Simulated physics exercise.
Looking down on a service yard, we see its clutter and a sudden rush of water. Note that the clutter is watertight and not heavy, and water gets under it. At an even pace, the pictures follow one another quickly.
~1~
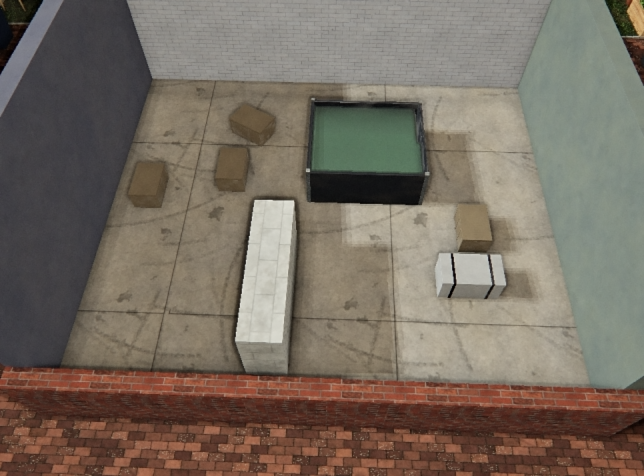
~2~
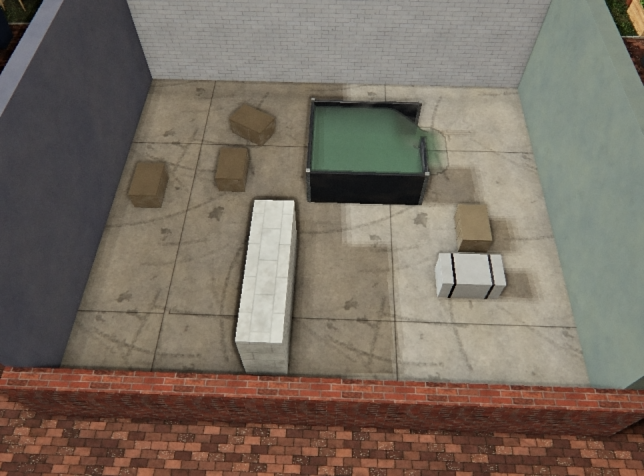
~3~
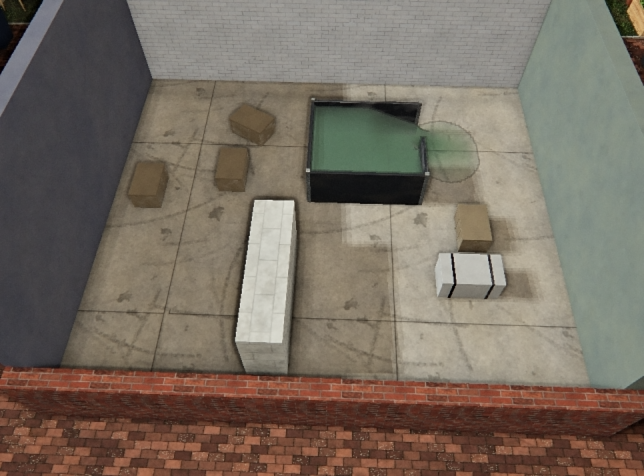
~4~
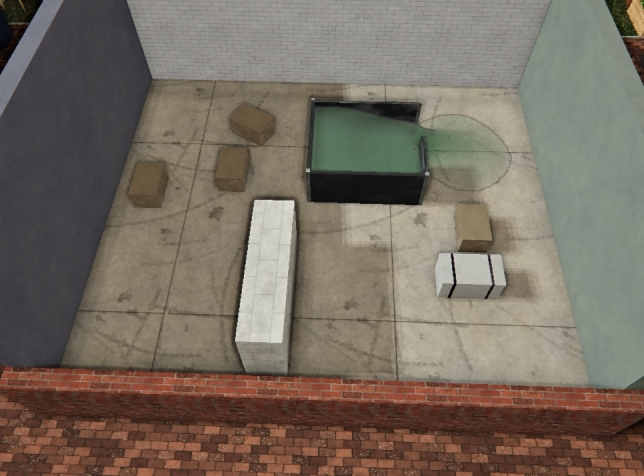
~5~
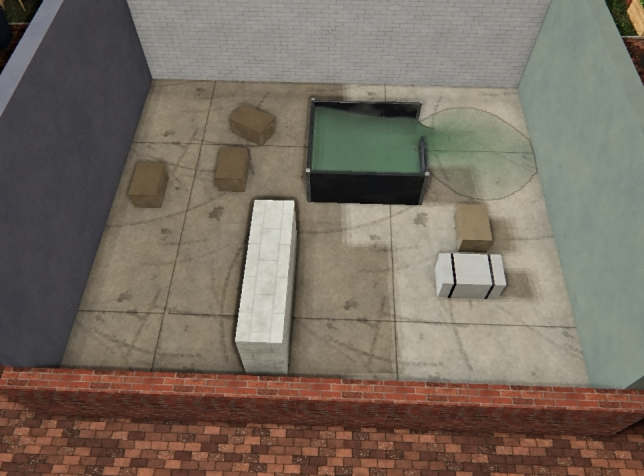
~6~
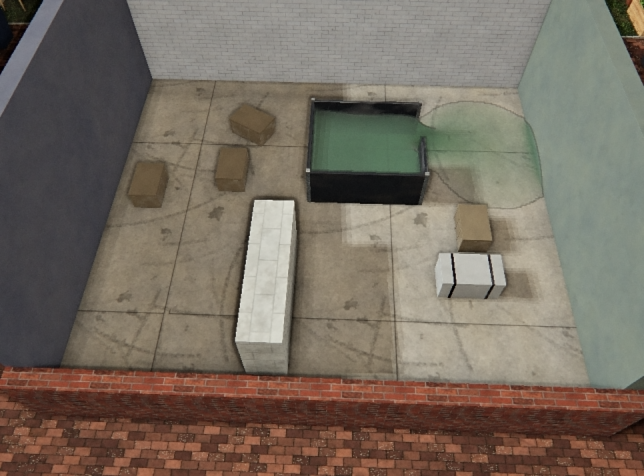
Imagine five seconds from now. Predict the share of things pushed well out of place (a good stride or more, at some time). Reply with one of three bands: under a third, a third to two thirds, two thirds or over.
Under a third.
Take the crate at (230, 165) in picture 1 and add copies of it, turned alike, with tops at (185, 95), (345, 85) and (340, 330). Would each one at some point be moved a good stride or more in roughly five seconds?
Stays put, shoved clear, stays put.
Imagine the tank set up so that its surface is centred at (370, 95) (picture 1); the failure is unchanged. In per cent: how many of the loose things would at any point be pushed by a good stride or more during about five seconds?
My reckoning says roughly 20 percent.
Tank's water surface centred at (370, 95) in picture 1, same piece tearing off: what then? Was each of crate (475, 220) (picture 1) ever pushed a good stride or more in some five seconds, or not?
From what I can tell, it got displaced that much.
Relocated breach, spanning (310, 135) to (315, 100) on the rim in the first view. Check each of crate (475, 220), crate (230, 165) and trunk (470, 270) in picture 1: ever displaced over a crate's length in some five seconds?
Never got that far, got that far, never got that far.
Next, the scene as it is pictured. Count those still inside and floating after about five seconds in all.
By my reckoning the number comes out at 0.
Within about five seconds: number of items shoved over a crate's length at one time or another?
The total is 0.
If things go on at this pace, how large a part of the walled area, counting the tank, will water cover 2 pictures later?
It comes to some 20 in a hundred.
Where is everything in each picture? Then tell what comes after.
In the first picture, a crate at (147, 178), on the bottom; a trunk at (472, 269), on the bottom; 0 of 5 have shifted.
In the second picture, a crate at (147, 178), on the bottom; a trunk at (472, 269), on the bottom; 0 of 5 have shifted.
In the third picture, a crate at (147, 178), on the bottom; a trunk at (472, 269), on the bottom; 0 of 5 have shifted.
In the fourth picture, a crate at (147, 178), on the bottom; a trunk at (472, 269) rests on the ground; 0 of 5 have shifted.
In the fifth picture, a crate at (147, 178) rests on the ground; a trunk at (472, 269), on the bottom; 0 of 5 have shifted.
In the sixth picture, a crate at (147, 178), on the bottom; a trunk at (472, 269) rests on the ground; 0 of 5 have shifted.
A moment on, 0 of 5 are well off their spots; 0 afloat.
Next, 0 of 5 are well off their spots; 0 afloat.
Later, 0 of 5 are well off their spots; 0 afloat.
In the end, 0 of 5 are well off their spots, and 0 have been at some point; 0 afloat.
